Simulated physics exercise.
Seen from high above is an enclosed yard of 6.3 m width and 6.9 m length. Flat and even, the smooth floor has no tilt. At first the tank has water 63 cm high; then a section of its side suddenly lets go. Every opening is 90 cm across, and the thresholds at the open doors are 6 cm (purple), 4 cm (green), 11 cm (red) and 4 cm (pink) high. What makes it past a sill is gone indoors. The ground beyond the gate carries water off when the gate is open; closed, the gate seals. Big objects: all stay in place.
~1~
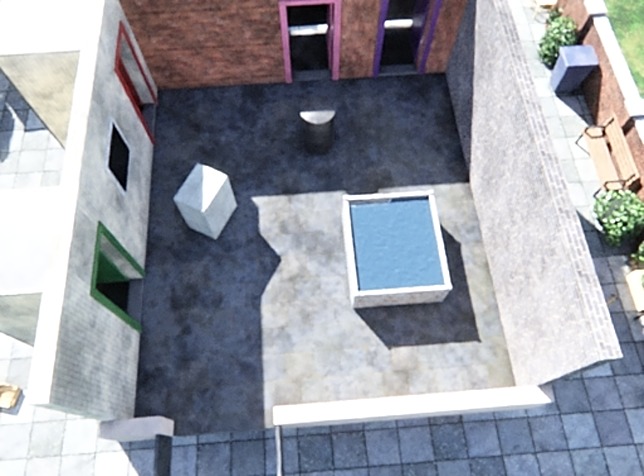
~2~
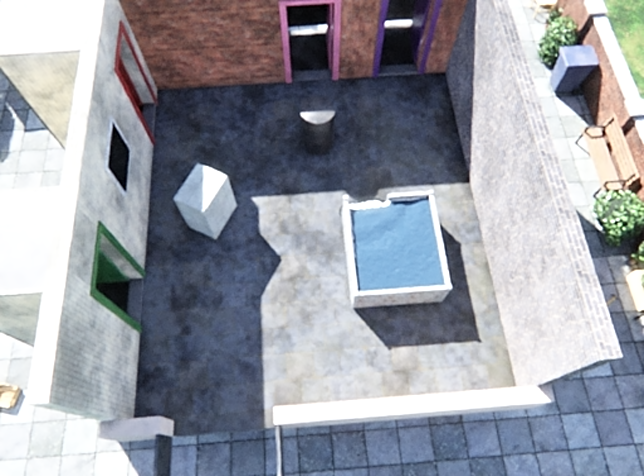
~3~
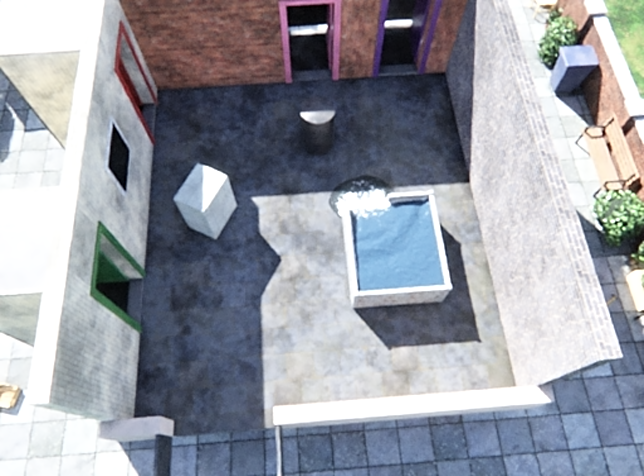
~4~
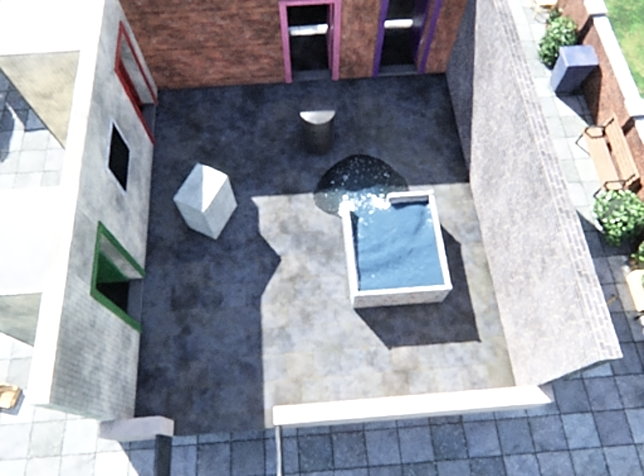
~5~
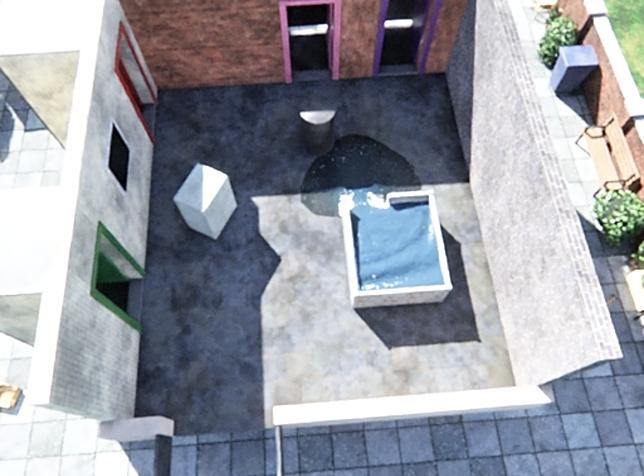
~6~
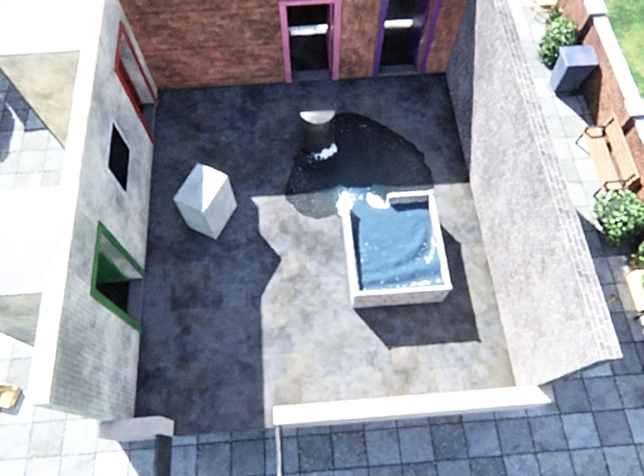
Water poured from a gap at the far side of a raised square tank in a walled yard, spreading a dark, widening puddle across the floor until it reached a short round post.
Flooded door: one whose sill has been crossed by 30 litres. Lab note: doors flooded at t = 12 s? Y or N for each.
The purple door will most likely bust the limit. The green door will most likely respect the limit. The red door will most likely respect the limit. The pink door will most likely bust the limit.
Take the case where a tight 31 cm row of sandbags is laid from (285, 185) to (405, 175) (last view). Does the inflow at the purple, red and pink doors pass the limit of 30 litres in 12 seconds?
Doors: Purple stays under / red stays under / pink stays under.
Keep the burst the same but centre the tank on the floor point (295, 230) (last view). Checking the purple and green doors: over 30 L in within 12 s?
Purple door held, green door held.
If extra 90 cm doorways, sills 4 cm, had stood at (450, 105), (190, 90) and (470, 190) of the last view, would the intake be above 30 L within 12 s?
Well, the first is on the high side, the second is on the high side, and the third is on the low side.
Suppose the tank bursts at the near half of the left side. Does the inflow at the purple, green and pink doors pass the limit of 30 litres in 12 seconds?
Outcomes - purple: Not exceeded, green: Exceeded, pink: Not exceeded.
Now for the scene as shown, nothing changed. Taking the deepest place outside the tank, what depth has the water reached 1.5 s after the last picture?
About 26 cm.
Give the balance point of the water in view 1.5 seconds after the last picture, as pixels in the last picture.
The water's centre is around (370, 195).
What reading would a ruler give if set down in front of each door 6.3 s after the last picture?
Depths in cm: Purple 7, green 2, red 7, pink 6.
Then, 0.7 s after the last picture water covers 20 % of the floor and is deepest (31 cm) near (363, 210); purple door 5 cm at the sill, 0 L in, green door not reached, red door not reached, pink door 5 cm at the sill, 4 L in.
Then, 1.5 s after the last picture water covers 30 % of the floor and is deepest (26 cm) near (364, 85); purple door 17 cm at the sill, 18 L in, green door not reached, red door not reached, pink door 11 cm at the sill, 20 L in.
Then, 2.8 s after the last picture water covers 40 % of the floor and is deepest (18 cm) near (436, 74); purple door 14 cm at the sill, 64 L in, green door not reached, red door 10 cm at the sill, 0 L in, pink door 8 cm at the sill, 45 L in.
Then, 6.3 s after the last picture water covers 60 % of the floor and is deepest (10 cm) near (364, 85); purple door 7 cm at the sill, 104 L in, green door 2 cm at the sill, 0 L in, red door 7 cm at the sill, 0 L in, pink door 6 cm at the sill, 69 L in.
Then, 11.3 s after the last picture water covers 90 % of the floor and is deepest (6 cm) near (196, 213); purple door 5 cm at the sill, 108 L in, green door 3 cm at the sill, 0 L in, red door 5 cm at the sill, 0 L in, pink door 5 cm at the sill, 77 L in.
